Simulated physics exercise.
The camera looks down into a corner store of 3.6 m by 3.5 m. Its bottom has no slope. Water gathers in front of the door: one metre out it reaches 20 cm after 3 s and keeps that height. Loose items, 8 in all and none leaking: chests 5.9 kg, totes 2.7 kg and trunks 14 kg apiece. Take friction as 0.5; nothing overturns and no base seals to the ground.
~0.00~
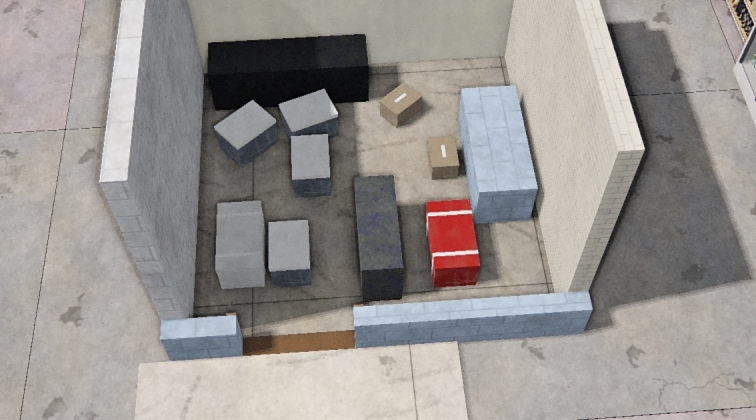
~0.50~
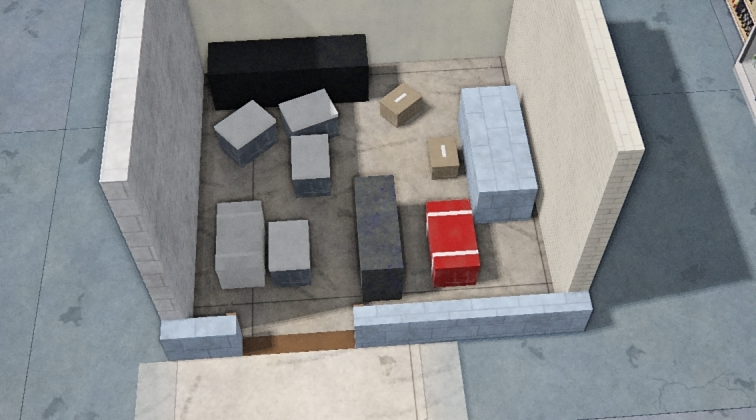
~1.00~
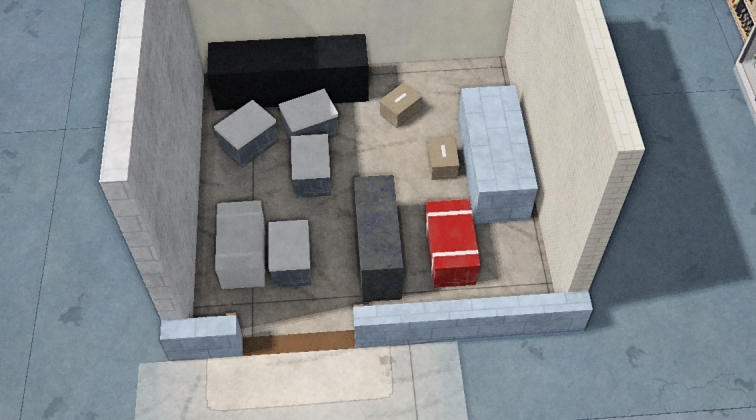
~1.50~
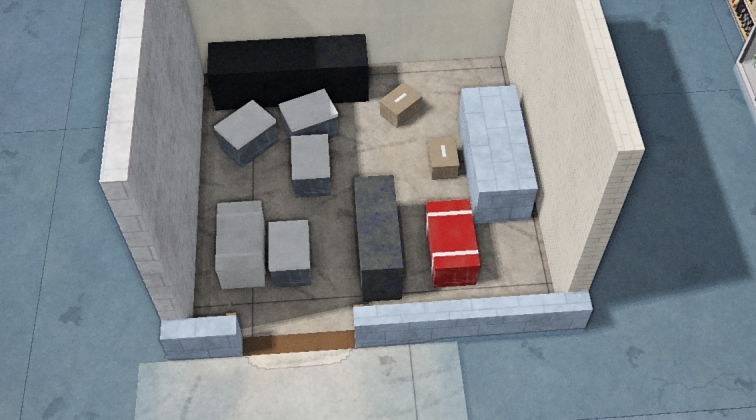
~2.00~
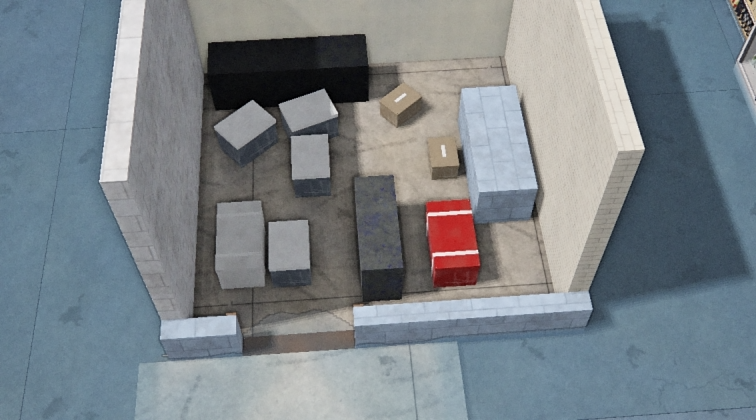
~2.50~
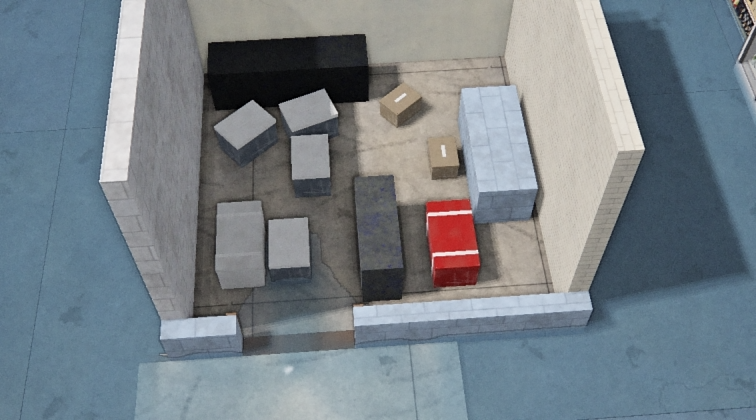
Water spreads bluish over the pale concrete outside a small walled storeroom, seen from above through its open top by a still camera. Inside are a long black block at the back, grey boxes at left, two small brown cartons, a dark grey block, a red trunk with white bands and a pale blue block at right. The water closes over the doorstep slab and darkens the brown doorway strip, while nothing inside shifts.
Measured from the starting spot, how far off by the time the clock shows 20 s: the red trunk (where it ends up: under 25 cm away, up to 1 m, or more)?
Red trunk slides a little.
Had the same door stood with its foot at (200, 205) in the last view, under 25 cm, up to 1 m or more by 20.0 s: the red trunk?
Then the red trunk moves a short way.
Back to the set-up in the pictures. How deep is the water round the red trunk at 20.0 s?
About 19 cm.
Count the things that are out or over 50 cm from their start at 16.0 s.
By then 8.
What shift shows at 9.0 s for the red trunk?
Roughly 10 cm by then.
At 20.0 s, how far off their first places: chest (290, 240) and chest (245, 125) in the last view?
In turn: 150 cm, 200 cm.
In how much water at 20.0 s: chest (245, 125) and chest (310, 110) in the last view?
Roughly 21 and 20 cm.
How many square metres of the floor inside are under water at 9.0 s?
About 10.5 m2.
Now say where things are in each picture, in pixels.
The red trunk at (453, 233) rests on the ground; water covers 0.0 m2; 0 of 8 have shifted, in the first picture.
The red trunk at (453, 233), on the bottom; 0.0 m2 under water; 0 of 8 have shifted, in the second picture.
The red trunk at (453, 233) rests on the ground; 0.0 m2 under water; 0 of 8 have shifted, in the third picture.
The red trunk at (453, 233), on the bottom; 0.0 m2 under water; 0 of 8 have shifted, in the fourth picture.
The red trunk at (453, 233), on the bottom; water covers 0.2 m2; 0 of 8 have shifted, in the fifth picture.
The red trunk at (453, 233) rests on the ground; 0.7 m2 under water; 0 of 8 have shifted, in the sixth picture.
After 4.0 s the red trunk is near (453, 233), 0.0 m from its start, aground; 1 afloat.
After 9.0 s the red trunk is near (452, 240), 0.1 m from its start, aground; 7 afloat.
After 16.0 s the red trunk is near (425, 262), 0.5 m from its start, afloat; 8 afloat.
After 20.0 s the red trunk is near (426, 261), 0.5 m from its start, afloat; 8 afloat.
